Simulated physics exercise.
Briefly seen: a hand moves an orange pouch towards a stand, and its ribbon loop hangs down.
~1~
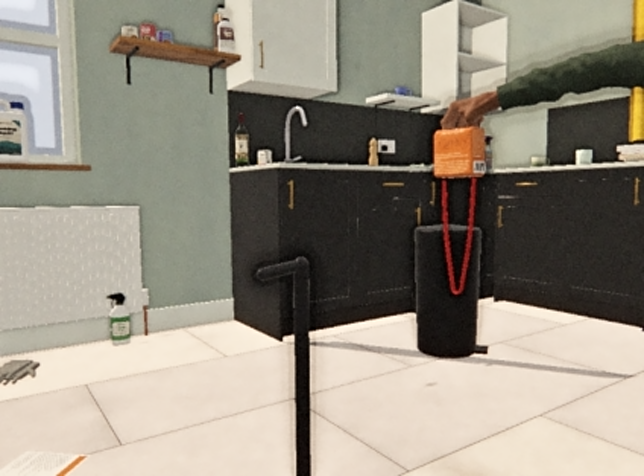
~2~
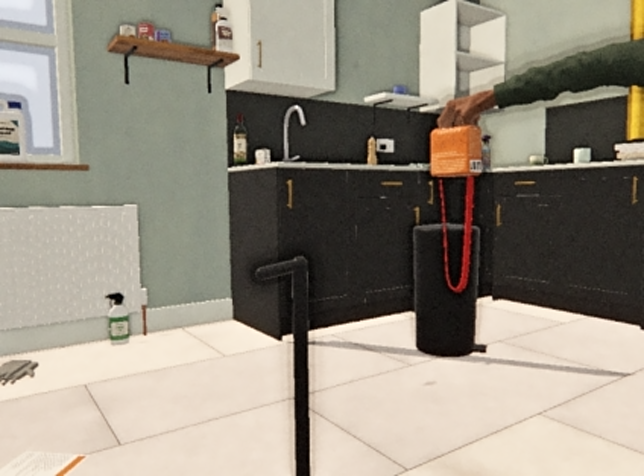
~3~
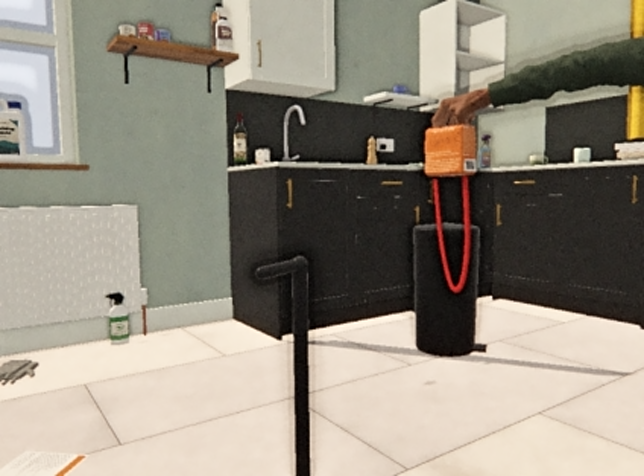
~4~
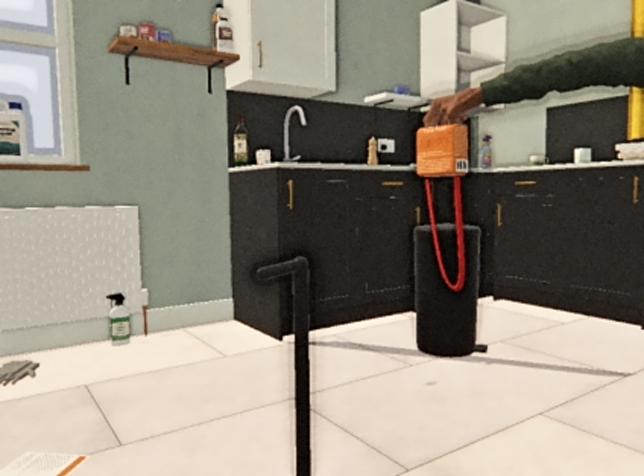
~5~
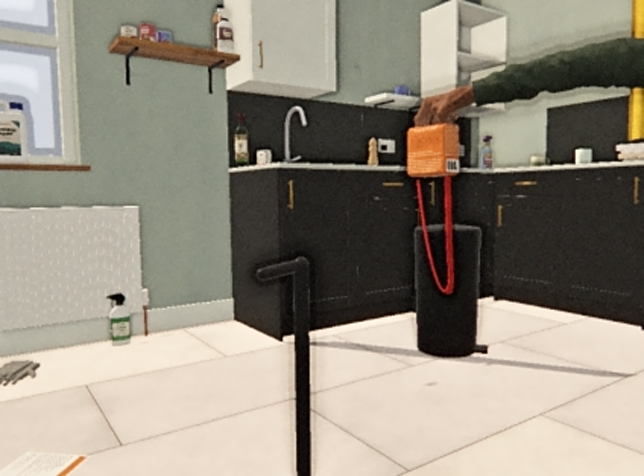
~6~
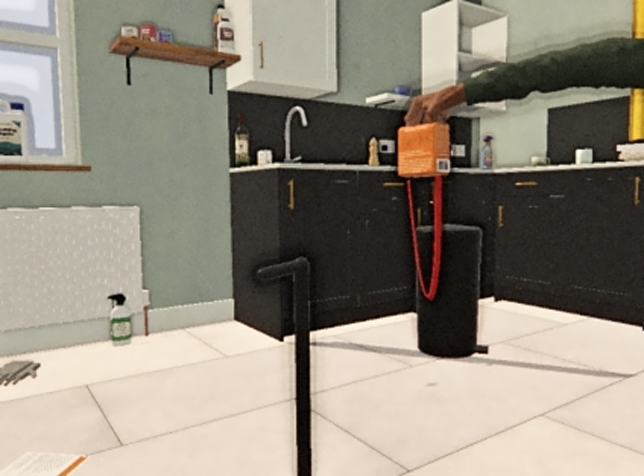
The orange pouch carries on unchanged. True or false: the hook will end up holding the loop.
False.
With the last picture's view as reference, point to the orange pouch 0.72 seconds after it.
At about (356, 147).
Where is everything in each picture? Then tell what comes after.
The first frame shows orange pouch (459, 153); hook tip (263, 274).
The second frame shows orange pouch (456, 152); bottom of the loop (456, 290).
The third frame shows orange pouch (450, 151).
The fourth frame shows orange pouch (442, 151); bottom of the loop (456, 289).
The fifth frame shows orange pouch (432, 151).
The sixth frame shows orange pouch (423, 151); bottom of the loop (430, 298); hook tip (264, 274); hook points away from it, loop hangs below the hook.
Then, 0.72 s later than the last view, pouch nearing the post near (356, 147).
Then, 1.90 s later than the last view, pouch past the post near (209, 139).
Then, 2.40 s later than the last view, pouch past the post near (127, 135).
Finally, pouch past the post near (120, 134). The orange pouch comes away clean.
